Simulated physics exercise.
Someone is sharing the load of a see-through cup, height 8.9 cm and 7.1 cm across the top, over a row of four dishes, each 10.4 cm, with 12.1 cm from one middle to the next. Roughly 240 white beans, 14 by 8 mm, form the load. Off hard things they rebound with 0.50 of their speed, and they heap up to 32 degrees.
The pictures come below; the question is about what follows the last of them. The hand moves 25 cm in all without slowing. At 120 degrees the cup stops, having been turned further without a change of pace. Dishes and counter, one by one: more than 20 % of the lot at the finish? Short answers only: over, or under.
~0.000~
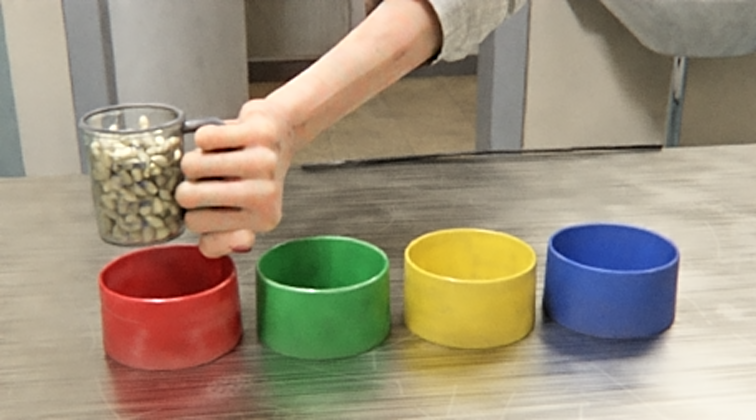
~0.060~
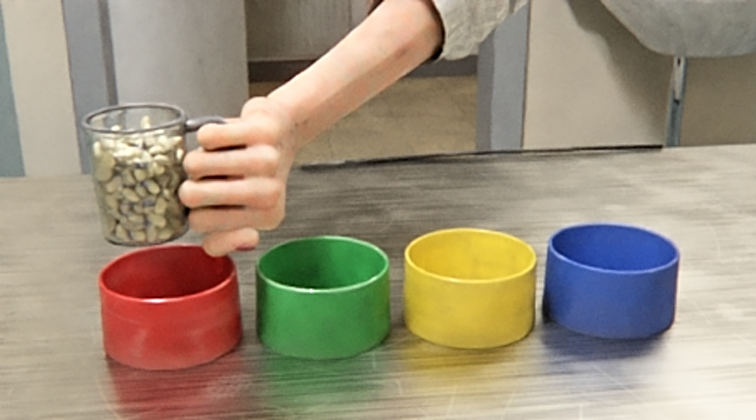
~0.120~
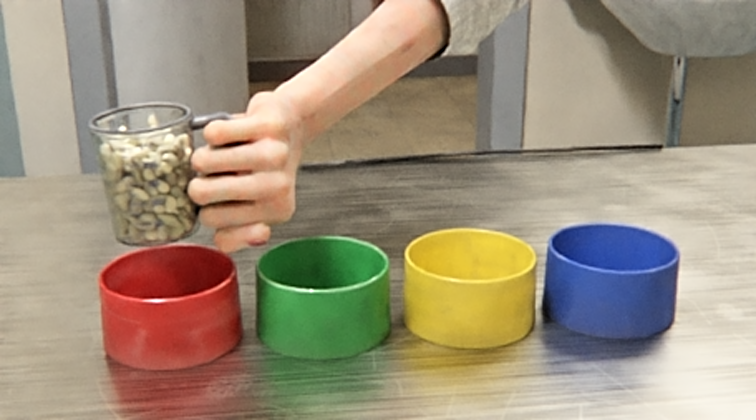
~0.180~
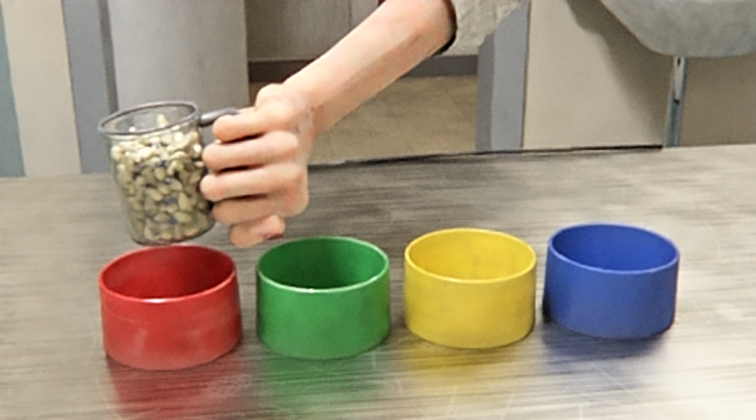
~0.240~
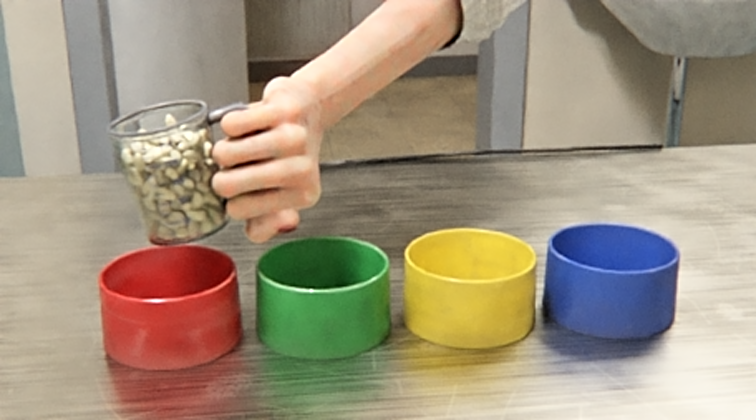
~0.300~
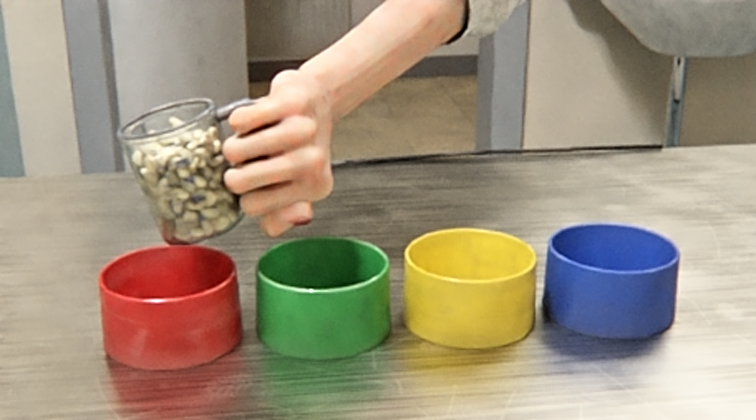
Red under. Blue under. Green over. Yellow under. Counter over.
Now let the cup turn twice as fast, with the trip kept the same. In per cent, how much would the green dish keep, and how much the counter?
In the green dish 80; on the counter 10.
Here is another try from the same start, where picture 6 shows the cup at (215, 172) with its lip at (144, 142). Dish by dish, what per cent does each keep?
Dish by dish: Red 0 percent, blue 0 percent, green 40 percent, yellow 10 percent.
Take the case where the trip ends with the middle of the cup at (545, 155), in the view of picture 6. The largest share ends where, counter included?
That'd be yellow, it takes the most.
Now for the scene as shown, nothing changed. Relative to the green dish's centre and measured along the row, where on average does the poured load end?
Around 3 cm away, toward the right-hand end.
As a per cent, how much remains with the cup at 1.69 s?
Somewhere near 90 per cent of the load.
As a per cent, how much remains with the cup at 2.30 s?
My guess is near 5 per cent.
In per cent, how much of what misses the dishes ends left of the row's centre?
Roughly 50 per cent of them.
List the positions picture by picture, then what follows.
The first picture shows cup at (138, 175), tilt 0 degrees, lip at (82, 120), moved 0.0 cm; middle of the pieces at (143, 180); red dish at (169, 272); green dish at (322, 263); yellow dish at (471, 255); blue dish at (613, 246).
The second picture shows cup at (141, 175), tilt 1 degrees, lip at (85, 121), moved 0.2 cm; middle of the pieces at (146, 180).
The third picture shows cup at (150, 175), tilt 4 degrees, lip at (91, 123), moved 0.9 cm; middle of the pieces at (155, 179).
The fourth picture shows cup at (162, 174), tilt 7 degrees, lip at (101, 126), moved 1.8 cm; middle of the pieces at (168, 178).
The fifth picture shows cup at (174, 174), tilt 11 degrees, lip at (110, 129), moved 2.7 cm; middle of the pieces at (180, 177).
The sixth picture shows cup at (186, 173), tilt 14 degrees, lip at (120, 132), moved 3.5 cm; middle of the pieces at (192, 177); red dish at (169, 272); green dish at (322, 263); yellow dish at (471, 255); blue dish at (613, 246). The cup turns about 60 degrees a second and travels 15 cm a second.
After 1.13 s, tilt 63 degrees; cup holds 100 %.
After 1.69 s, tilt 96 degrees; cup holds 90 %, green 10 %.
Then, at 2.30 s, tilt 120 degrees; cup holds 5 %, green 40 %, yellow 5 %.
In the end, at 3.6 s, red 0 %, blue 0 %, green 45 %, yellow 5 %, counter 50 %.
